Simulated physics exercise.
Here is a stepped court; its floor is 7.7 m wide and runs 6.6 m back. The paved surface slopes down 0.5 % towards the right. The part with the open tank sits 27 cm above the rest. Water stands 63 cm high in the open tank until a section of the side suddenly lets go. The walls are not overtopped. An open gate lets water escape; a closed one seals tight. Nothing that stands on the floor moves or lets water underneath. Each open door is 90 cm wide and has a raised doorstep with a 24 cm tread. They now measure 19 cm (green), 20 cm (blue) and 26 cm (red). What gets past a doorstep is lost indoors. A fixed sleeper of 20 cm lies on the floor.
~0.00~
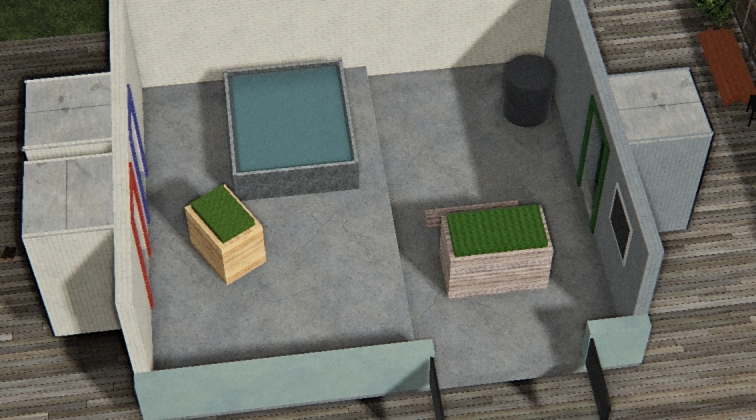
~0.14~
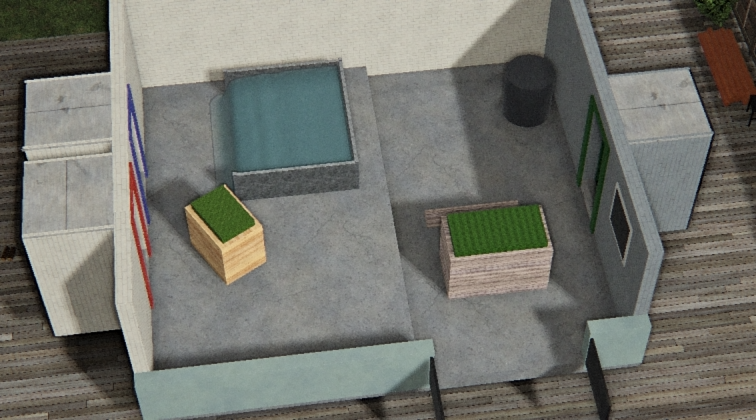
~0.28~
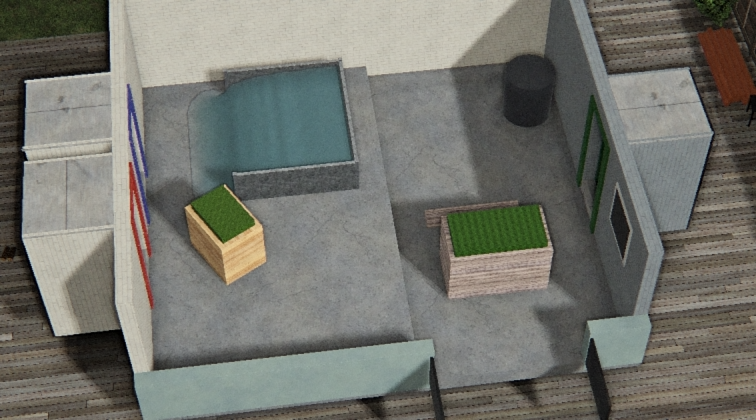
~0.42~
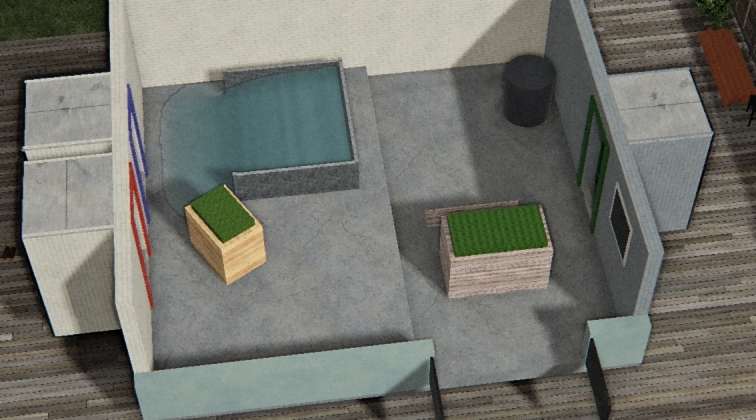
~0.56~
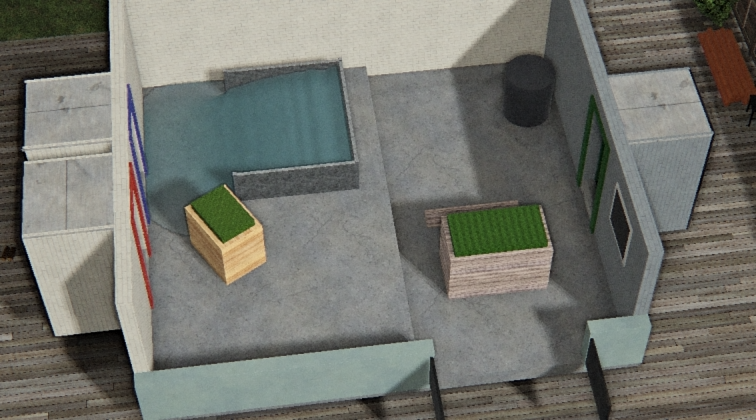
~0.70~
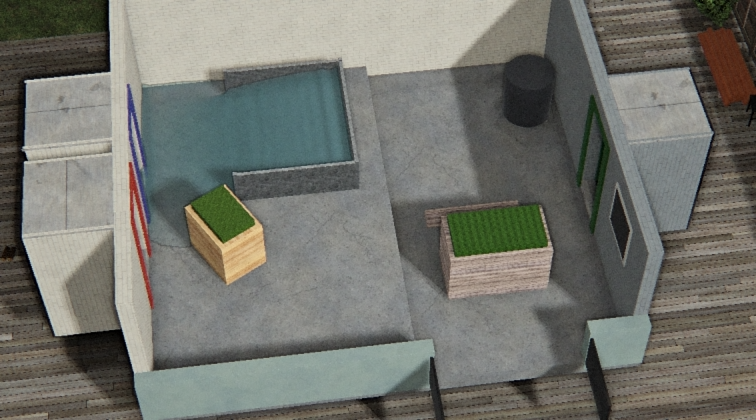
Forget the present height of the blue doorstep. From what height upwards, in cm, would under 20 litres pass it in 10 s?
Close to 33 cm is just enough.
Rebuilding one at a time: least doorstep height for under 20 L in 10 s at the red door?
Roughly 11.0 cm at red.
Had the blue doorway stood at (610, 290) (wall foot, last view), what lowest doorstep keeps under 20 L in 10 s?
Roughly 8.5 cm.
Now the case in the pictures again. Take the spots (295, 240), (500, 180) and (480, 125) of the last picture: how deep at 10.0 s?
About 3, 3 and 5 cm.
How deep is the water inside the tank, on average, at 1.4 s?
Roughly 33 cm on average.
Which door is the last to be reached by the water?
It is the green one.
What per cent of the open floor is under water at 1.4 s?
Near 15 per cent is wet.
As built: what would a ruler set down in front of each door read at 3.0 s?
Depths in cm: Green 0, blue 25, red 16.
After 1.4 s water covers 15 % of the floor, deepest (52 cm) near (143, 91); 38 cm at the blue door, 41 litres in over its 20 cm doorstep.
After 3.0 s water covers 30 % of the floor, deepest (34 cm) near (212, 230); 25 cm at the blue door, 146 litres in over its 20 cm doorstep.
After 10.0 s water covers 95 % of the floor, deepest (14 cm) near (212, 230); 11 cm at the blue door, 154 litres in over its 20 cm doorstep.
At the blue door as built, the water arrived by 0.6 s and peaked near 39 cm at 1.6 s.
With a doorstep of 29.5 cm, 44 litres would have come in within the 10 s; with 39.5 cm, 3 litres. So under 20 litres takes about 33 cm.
